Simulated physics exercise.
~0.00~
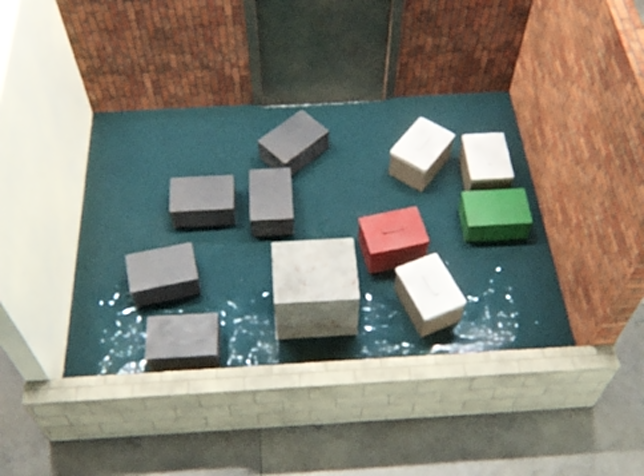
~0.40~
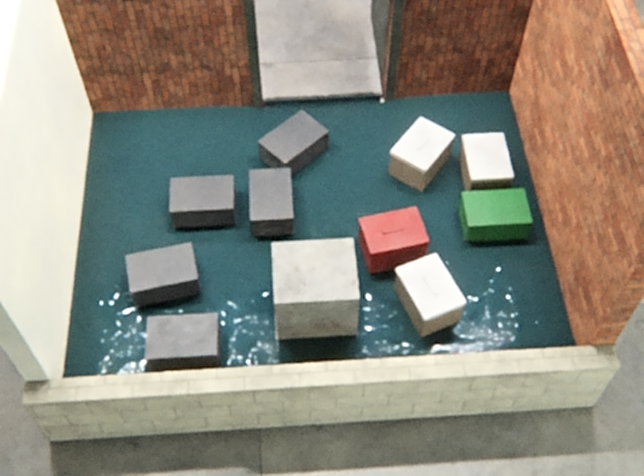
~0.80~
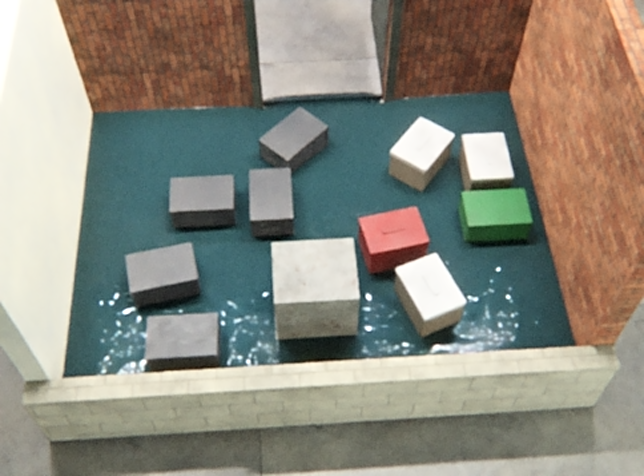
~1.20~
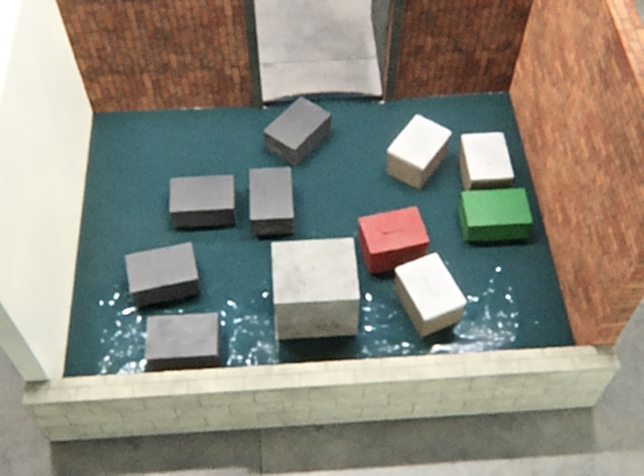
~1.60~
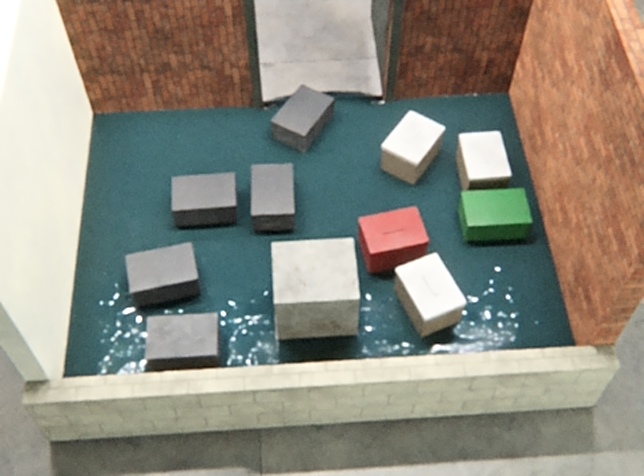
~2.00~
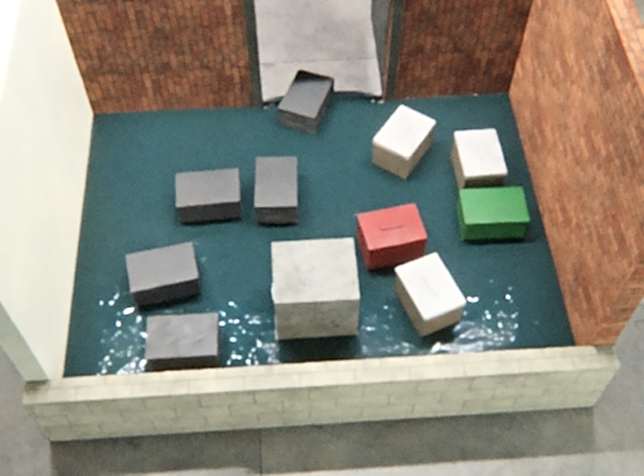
In a flooded room with brick walls, gray, white, red and green blocks sit in dark water as the dark panel in the back doorway gives way to a pale, sloping surface. The gray block nearest the opening then drifts toward it and turns, while several others shift slightly.
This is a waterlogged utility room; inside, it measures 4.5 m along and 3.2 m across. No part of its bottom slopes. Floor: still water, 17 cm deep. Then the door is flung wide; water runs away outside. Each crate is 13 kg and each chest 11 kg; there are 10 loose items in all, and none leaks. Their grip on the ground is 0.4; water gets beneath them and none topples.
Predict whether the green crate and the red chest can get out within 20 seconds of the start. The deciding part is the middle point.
In the end the green crate exits. The red chest exits.
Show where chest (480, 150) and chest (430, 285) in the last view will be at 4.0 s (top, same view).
I'd say close to (465, 129) and close to (423, 261).
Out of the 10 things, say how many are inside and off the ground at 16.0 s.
That would be 3 of them.
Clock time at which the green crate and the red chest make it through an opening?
15.5 and 12.0 s.
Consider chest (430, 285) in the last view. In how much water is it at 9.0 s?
I'd say some 11 cm.
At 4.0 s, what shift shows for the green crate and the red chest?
Close to 40 cm for the first and 40 cm for the second.
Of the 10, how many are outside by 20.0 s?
By that moment the number is 7.
After 4.0 s the green crate is near (481, 177), 0.4 m from its start, afloat; the red chest is near (381, 195), 0.4 m from its start, afloat; 1 of 10 are out; 9 afloat.
After 9.0 s the green crate is near (457, 151), 0.8 m from its start, afloat; the red chest is near (371, 141), 1.1 m from its start, afloat; 4 of 10 are out; 6 afloat.
After 16.0 s the green crate has gone out; the red chest has gone out; 7 of 10 are out; 3 afloat.
After 20.0 s the green crate has gone out; the red chest has gone out; 7 of 10 are out; 3 afloat.
